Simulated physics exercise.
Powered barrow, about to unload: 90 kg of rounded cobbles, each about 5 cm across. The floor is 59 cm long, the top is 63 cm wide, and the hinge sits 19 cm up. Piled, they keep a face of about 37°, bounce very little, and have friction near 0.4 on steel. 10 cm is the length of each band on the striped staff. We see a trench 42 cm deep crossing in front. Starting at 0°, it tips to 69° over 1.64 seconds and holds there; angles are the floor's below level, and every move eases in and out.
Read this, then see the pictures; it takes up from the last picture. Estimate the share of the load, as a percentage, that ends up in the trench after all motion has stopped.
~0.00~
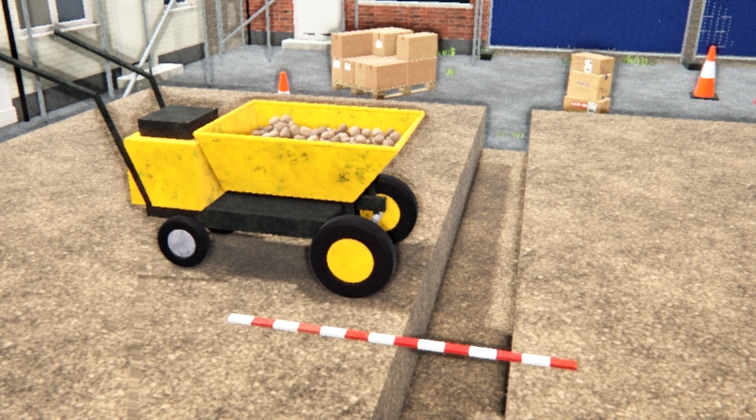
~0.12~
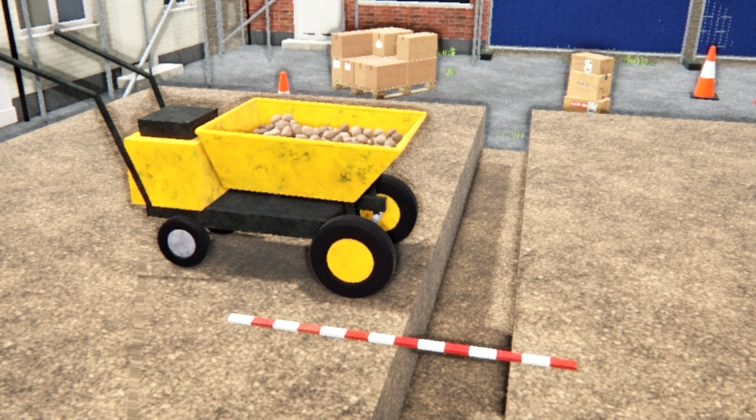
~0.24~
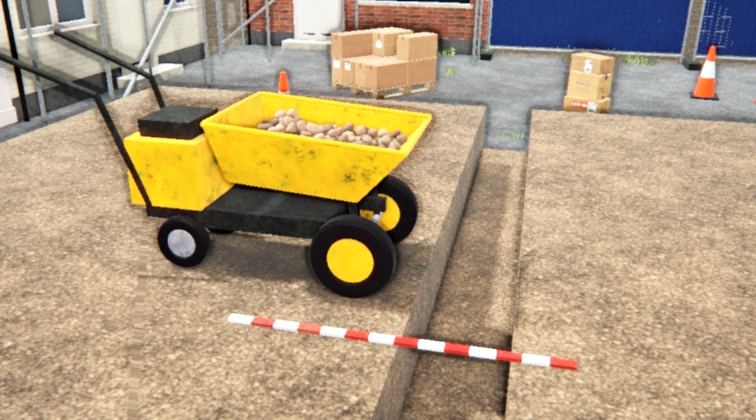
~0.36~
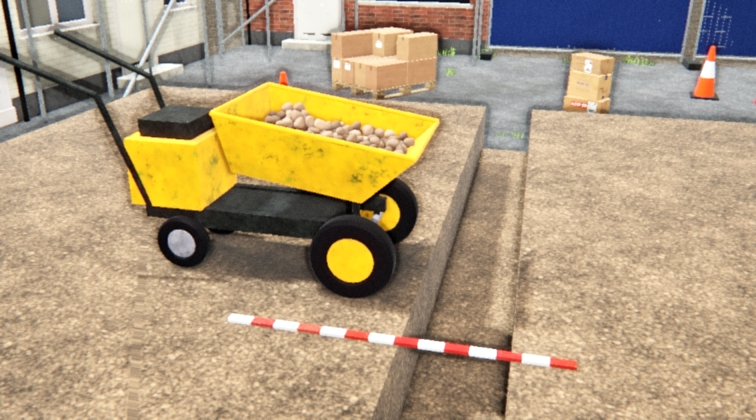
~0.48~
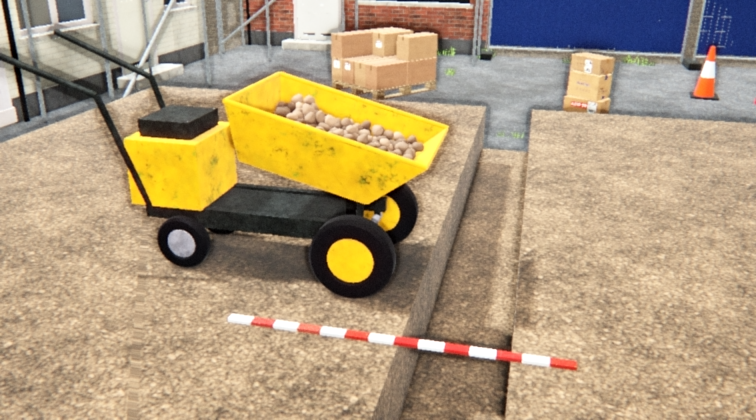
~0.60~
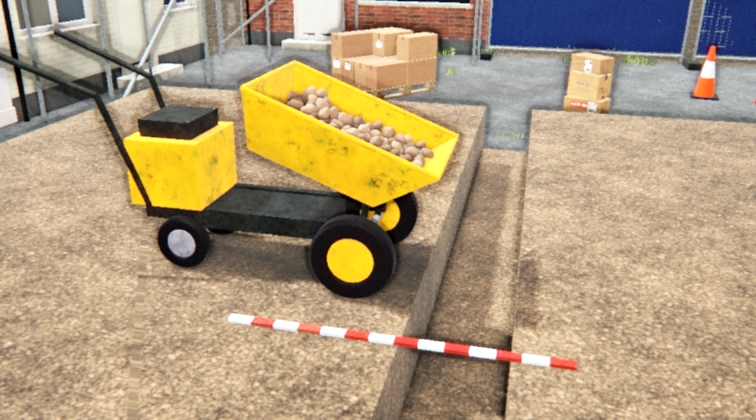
Roughly 59 per cent of the load ends up there.
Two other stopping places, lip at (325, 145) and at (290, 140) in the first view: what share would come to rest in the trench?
Result: Close to 100 then close to 80 per cent.
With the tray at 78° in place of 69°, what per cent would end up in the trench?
In that case around 60 percent.
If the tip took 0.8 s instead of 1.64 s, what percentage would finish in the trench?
About 50%.
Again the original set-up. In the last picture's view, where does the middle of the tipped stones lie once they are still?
Near (504, 345).
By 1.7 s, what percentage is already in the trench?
By that point it's something like 20 in a hundred.
After 1.2 s the floor is at 58°; 100 % in the tray; the foremost stones are at (476, 217).
After 1.7 s the floor is at 69°; 56 % in the tray, 20 % in the trench, 25 % past the trench; the foremost stones are at (585, 290).
After 2.1 s the floor is at 69°; 23 % in the tray, 36 % in the trench, 41 % past the trench; the foremost stones are at (652, 289).
After 4.0 s the floor is at 69°; 0 % in the tray, 59 % in the trench, 41 % past the trench; the foremost stones are at (691, 301).
